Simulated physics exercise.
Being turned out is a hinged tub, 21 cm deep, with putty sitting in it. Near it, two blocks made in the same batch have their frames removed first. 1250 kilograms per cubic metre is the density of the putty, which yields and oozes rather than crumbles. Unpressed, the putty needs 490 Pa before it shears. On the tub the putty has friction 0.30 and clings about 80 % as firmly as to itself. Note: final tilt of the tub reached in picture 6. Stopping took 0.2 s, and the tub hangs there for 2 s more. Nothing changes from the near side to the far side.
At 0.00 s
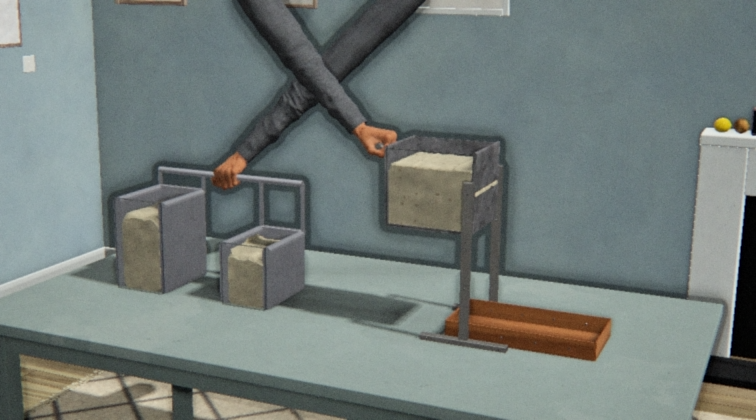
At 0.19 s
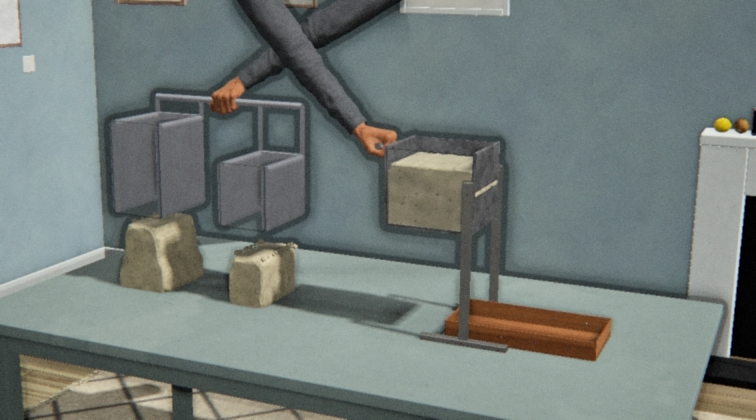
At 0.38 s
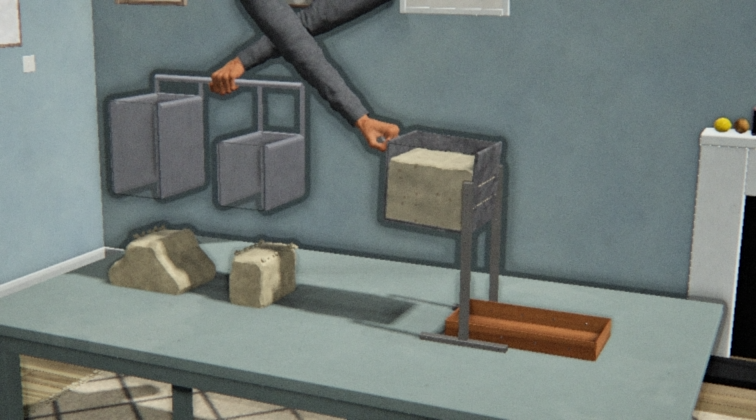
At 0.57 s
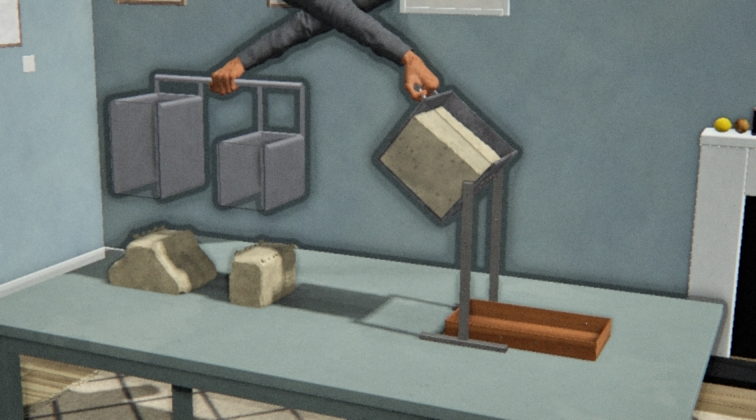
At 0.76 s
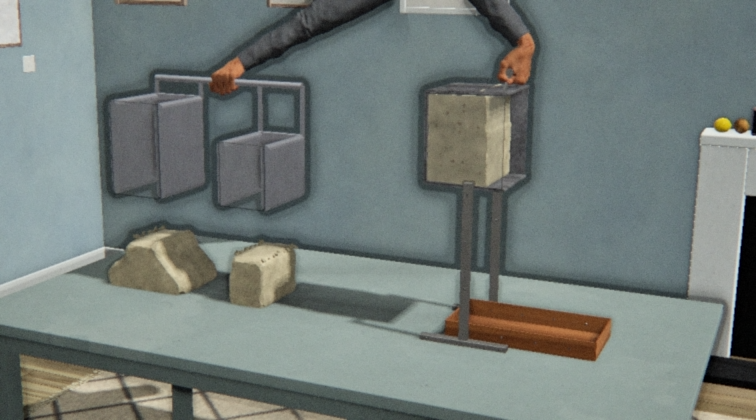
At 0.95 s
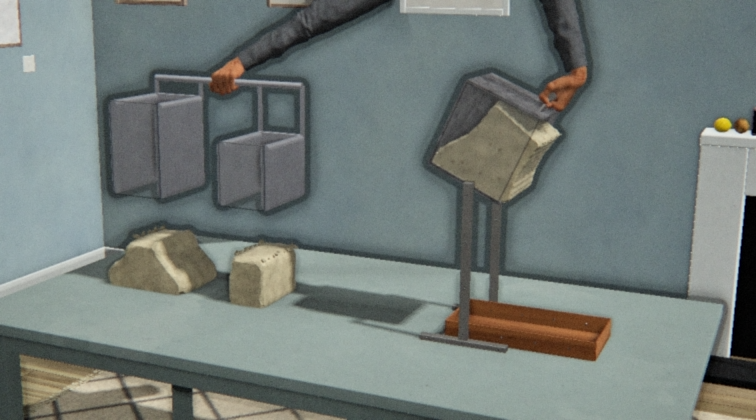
At the start, one hand lifts a pair of joined grey moulds off two putty blocks, and the taller left block slumps into a low mound while the right one keeps its shape. The other hand then turns the hinged tub rightward past its side, and the putty inside slides partly out beyond the rim.
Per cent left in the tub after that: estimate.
Roughly 0 percent.
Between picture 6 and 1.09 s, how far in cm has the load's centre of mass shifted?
I'd estimate roughly 14 centimetres.
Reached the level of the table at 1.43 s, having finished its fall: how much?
Down at that time: Approx. 80 %.
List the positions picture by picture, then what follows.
Handle-side rim at (388, 147), tilt 0 degrees; highest point of the putty at (464, 170); test blocks 23 cm, 15 cm high (left to right), in the first picture.
Handle-side rim at (388, 147), tilt 0 degrees; highest point of the putty at (464, 170); test blocks 20 cm, 15 cm high (left to right), in the second picture.
Handle-side rim at (390, 142), tilt 4 degrees; highest point of the putty at (395, 160); test blocks 15 cm, 15 cm high (left to right), in the third picture.
Handle-side rim at (426, 101), tilt 39 degrees; highest point of the putty at (418, 119); test blocks 15 cm, 15 cm high (left to right), in the fourth picture.
Handle-side rim at (506, 97), tilt 90 degrees; highest point of the putty at (482, 97); test blocks 15 cm, 15 cm high (left to right), in the fifth picture.
Handle-side rim at (540, 121), tilt 114 degrees; highest point of the putty at (498, 106); test blocks 15 cm, 15 cm high (left to right), in the sixth picture.
By 1.09 s, the tub is at 114 degrees and holds 34 %.
By 1.26 s, the tub is at 114 degrees and holds 8 %.
By 1.43 s, the tub is at 114 degrees and holds 0 %.
By 1.60 s, the tub is at 114 degrees and holds 0 %.
By 2.95 s, at the end, the tub is at 114 degrees and holds 0 %.
